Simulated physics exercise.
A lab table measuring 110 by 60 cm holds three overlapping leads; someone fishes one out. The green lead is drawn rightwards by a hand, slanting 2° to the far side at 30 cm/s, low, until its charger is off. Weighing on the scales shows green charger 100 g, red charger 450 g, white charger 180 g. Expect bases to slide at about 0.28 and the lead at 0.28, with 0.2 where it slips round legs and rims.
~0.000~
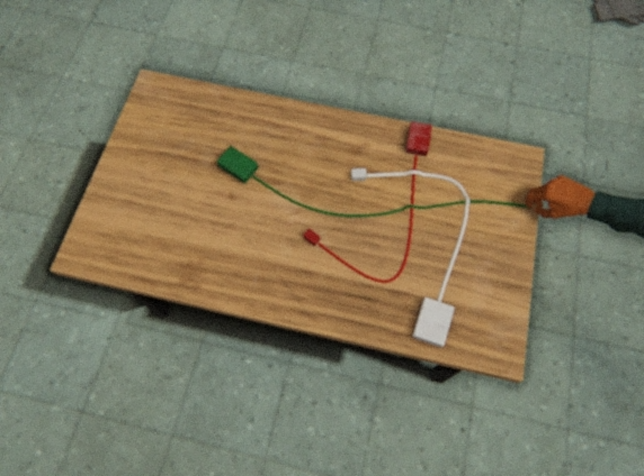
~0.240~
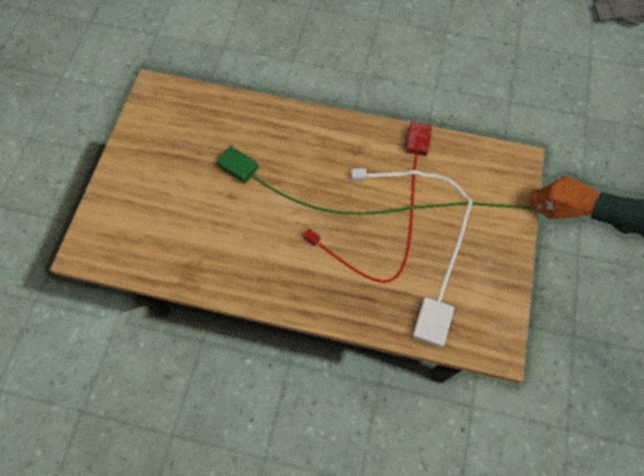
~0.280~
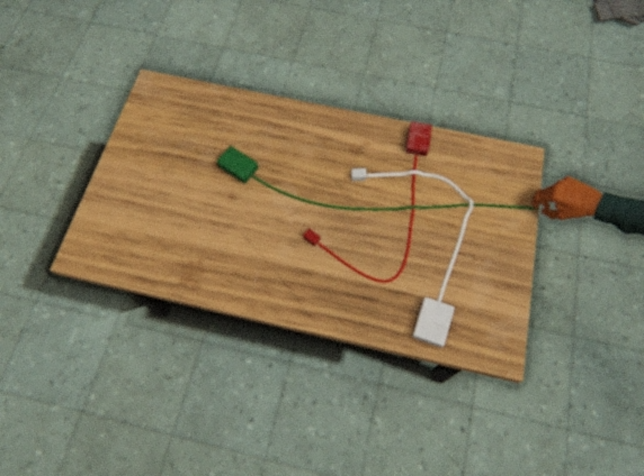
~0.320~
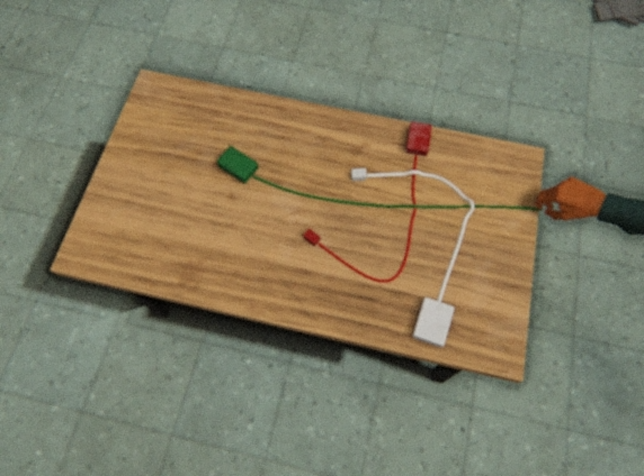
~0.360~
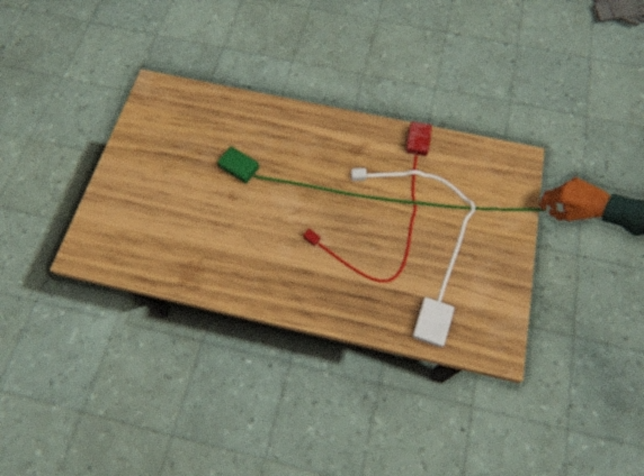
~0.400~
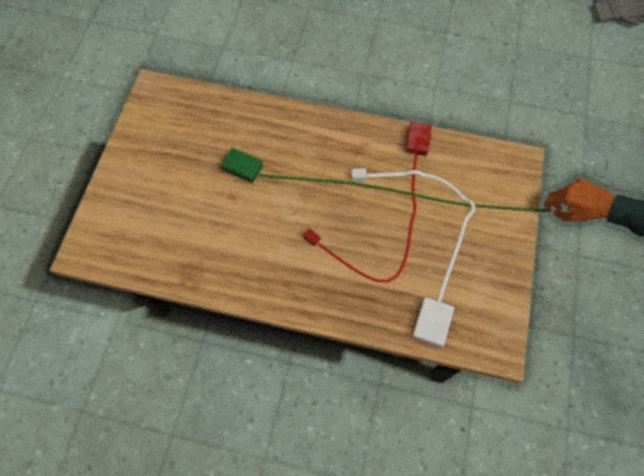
Orange-gloved hand drawing a green lead slowly rightward beneath a white one, straightening its curve, the green block shifting slightly.
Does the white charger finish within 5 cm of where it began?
No, it ends farther off.
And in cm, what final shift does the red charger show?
Red charger: 0 centimetres.
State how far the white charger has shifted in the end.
The white charger ends 15 cm from where it began.
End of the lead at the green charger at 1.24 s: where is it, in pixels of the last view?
Around (360, 182).
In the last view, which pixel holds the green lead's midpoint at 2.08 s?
The halfway point sits near pixel (604, 226).
By 1.2 s, the green lead's tail end at (360, 182); green charger 26 cm off its start, white plug 2 cm off its start.
By 2.1 s, the green lead's tail end at (464, 198); green charger 52 cm off its start, white plug 23 cm off its start, red plug 3 cm off its start.
By 2.9 s, the green lead has left the top; white charger 4 cm off its start at (450, 317), green charger on its side, 80 cm off its start at (554, 267), white plug 33 cm off its start at (491, 206).
By 3.8 s, the green lead has left the top; white charger 16 cm off its start, green charger over the edge, white plug over the edge.
By 4.3 s, the green lead has left the top; white charger 16 cm off its start at (509, 322), green charger over the edge, white plug over the edge, red plug 4 cm off its start at (326, 231).
